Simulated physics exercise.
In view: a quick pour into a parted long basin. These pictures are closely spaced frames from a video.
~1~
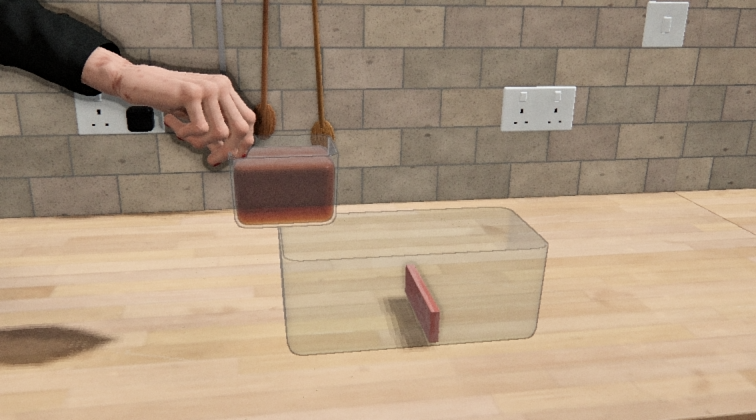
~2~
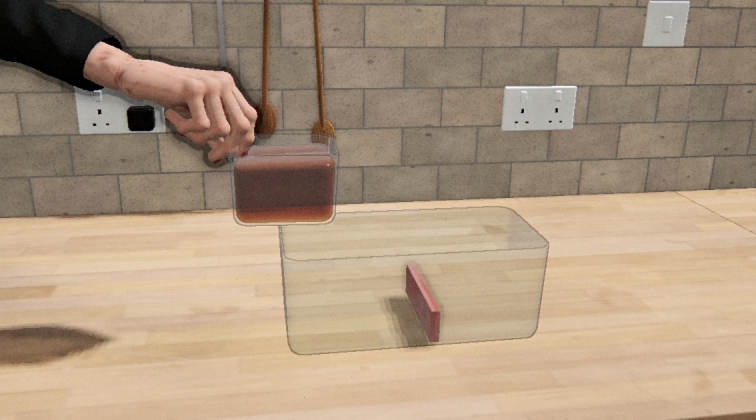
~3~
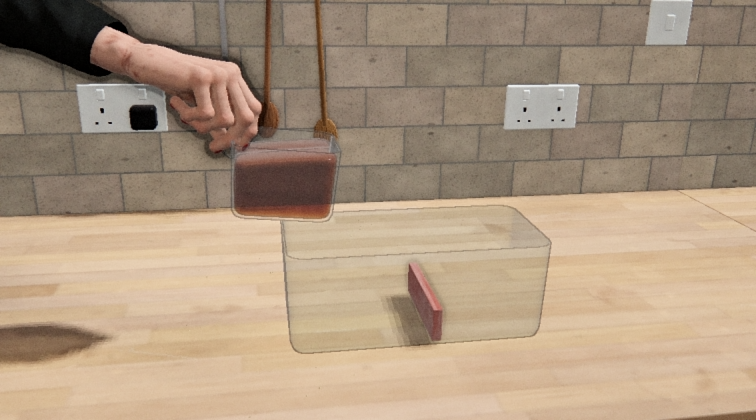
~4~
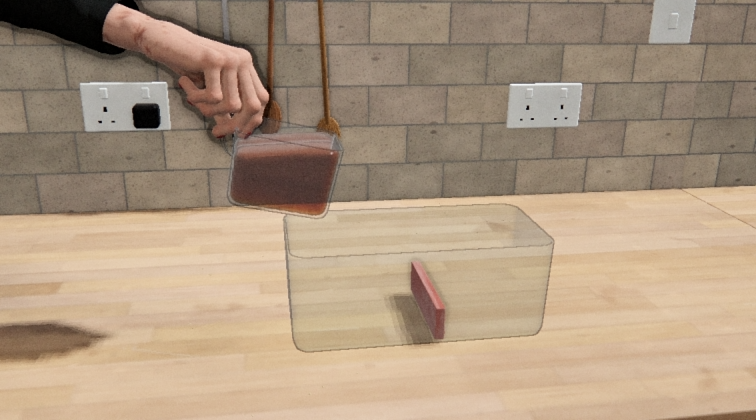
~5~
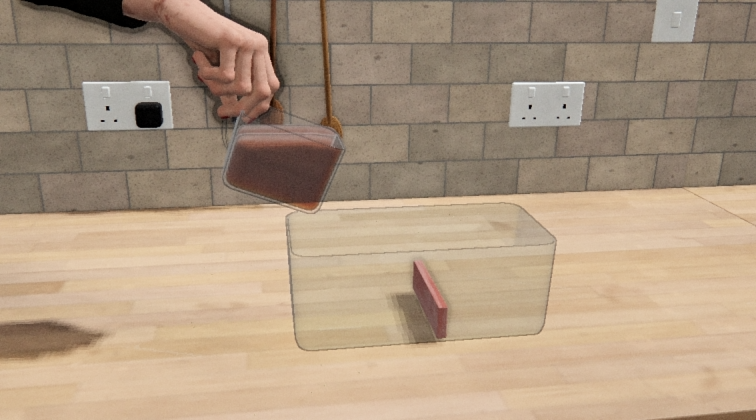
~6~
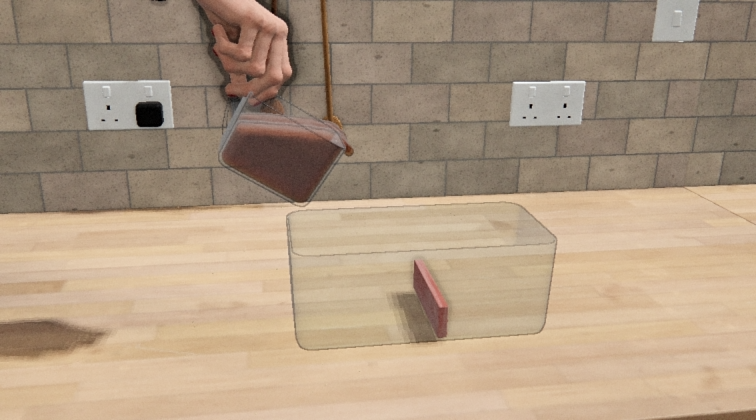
A hand tilts a clear container of dark reddish liquid rightward above a long, divided basin.
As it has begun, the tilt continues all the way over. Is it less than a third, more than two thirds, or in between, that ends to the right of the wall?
The quantity right of the wall will come in at one third to two thirds.
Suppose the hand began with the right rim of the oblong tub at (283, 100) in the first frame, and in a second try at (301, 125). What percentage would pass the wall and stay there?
In order: Close to 10 and 15 percent.
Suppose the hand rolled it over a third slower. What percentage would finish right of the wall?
Close to 45 out of every hundred.
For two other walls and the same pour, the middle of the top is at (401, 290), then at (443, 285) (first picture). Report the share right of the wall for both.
Near 80 % and 15 %.
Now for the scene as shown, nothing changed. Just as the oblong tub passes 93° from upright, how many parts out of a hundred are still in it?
It keeps around 40 per cent at that angle.
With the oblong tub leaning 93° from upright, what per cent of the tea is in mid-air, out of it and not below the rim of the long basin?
Around 45 in a hundred.
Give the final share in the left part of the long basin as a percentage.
Share: Roughly 45 %.
A moment on, the oblong tub is tipped on its side and 39 per cent is still to pour, 16 is left of the wall and 0 right of it.
Next, the oblong tub is tipped right over and 4 per cent is still to pour, 25 is left of the wall and 59 right of it.
Then the oblong tub is tipped right over and 0 per cent is still to pour, 44 is left of the wall and 52 right of it.
Later the oblong tub is tipped right over and 0 per cent is still to pour, 46 is left of the wall and 52 right of it.
At rest 46 per cent lies left of the wall, 52 right of it and 2 outside.
